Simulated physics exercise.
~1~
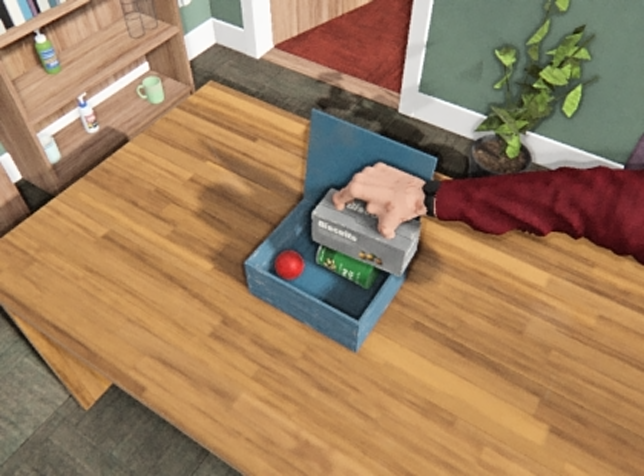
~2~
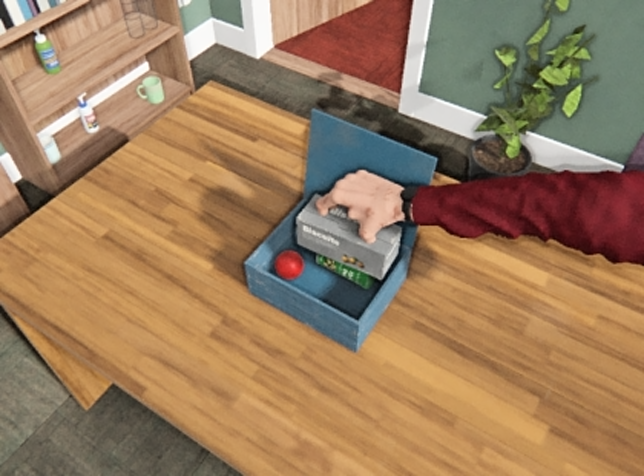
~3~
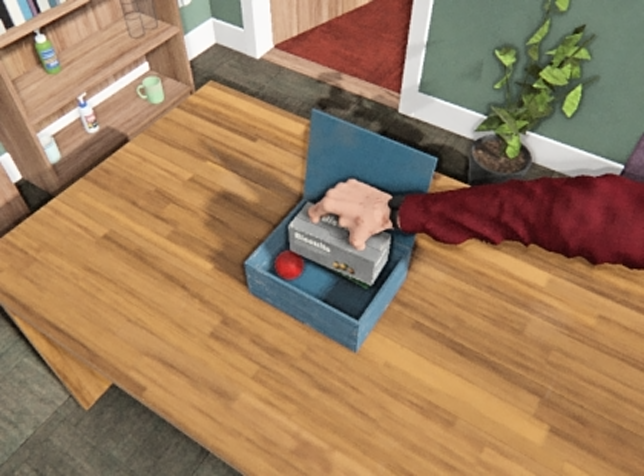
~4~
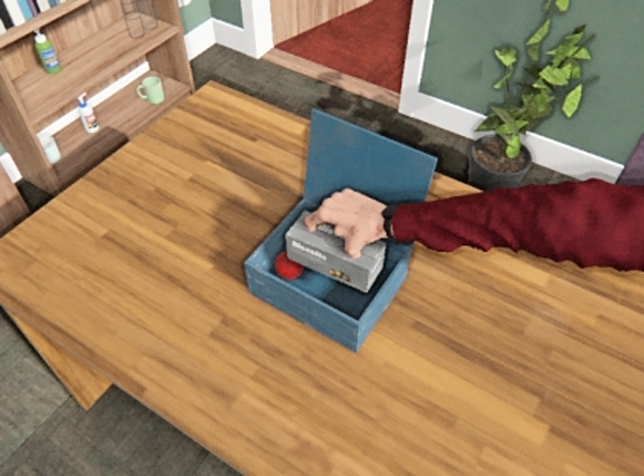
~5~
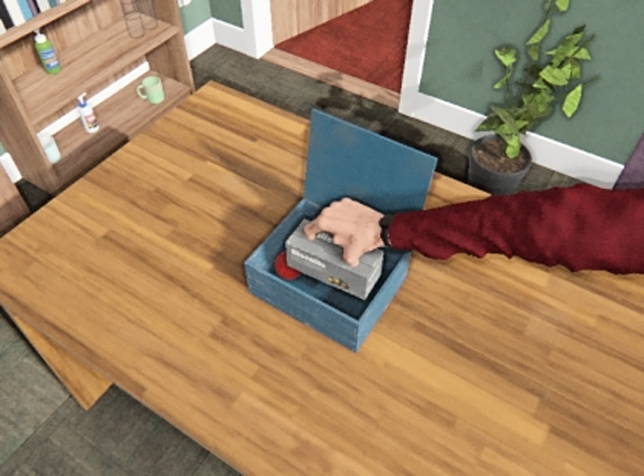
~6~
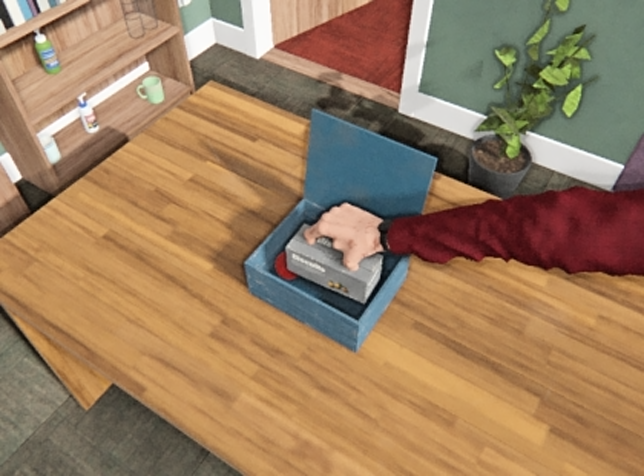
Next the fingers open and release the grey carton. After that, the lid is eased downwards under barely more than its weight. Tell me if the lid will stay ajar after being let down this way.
It will not; it shuts.
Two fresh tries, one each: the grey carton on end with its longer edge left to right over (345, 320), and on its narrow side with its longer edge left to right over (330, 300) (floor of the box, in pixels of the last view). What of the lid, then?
Well, the first time the lid can't get down, and the second time it gets all the way down.
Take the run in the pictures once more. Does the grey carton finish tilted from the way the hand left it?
Result: The grey carton remains as it was set.
Then, 1.20 s later than the last frame, lid starting down; grey carton moved a little near (336, 291).
Then, 1.80 s later than the last frame, lid 33° above the rim; grey carton moved a little near (336, 291).
When it is over, lid shut; moved from the start, grey carton; the other 2 as before. End places, in pixels of the last picture, grey carton near (336, 291).
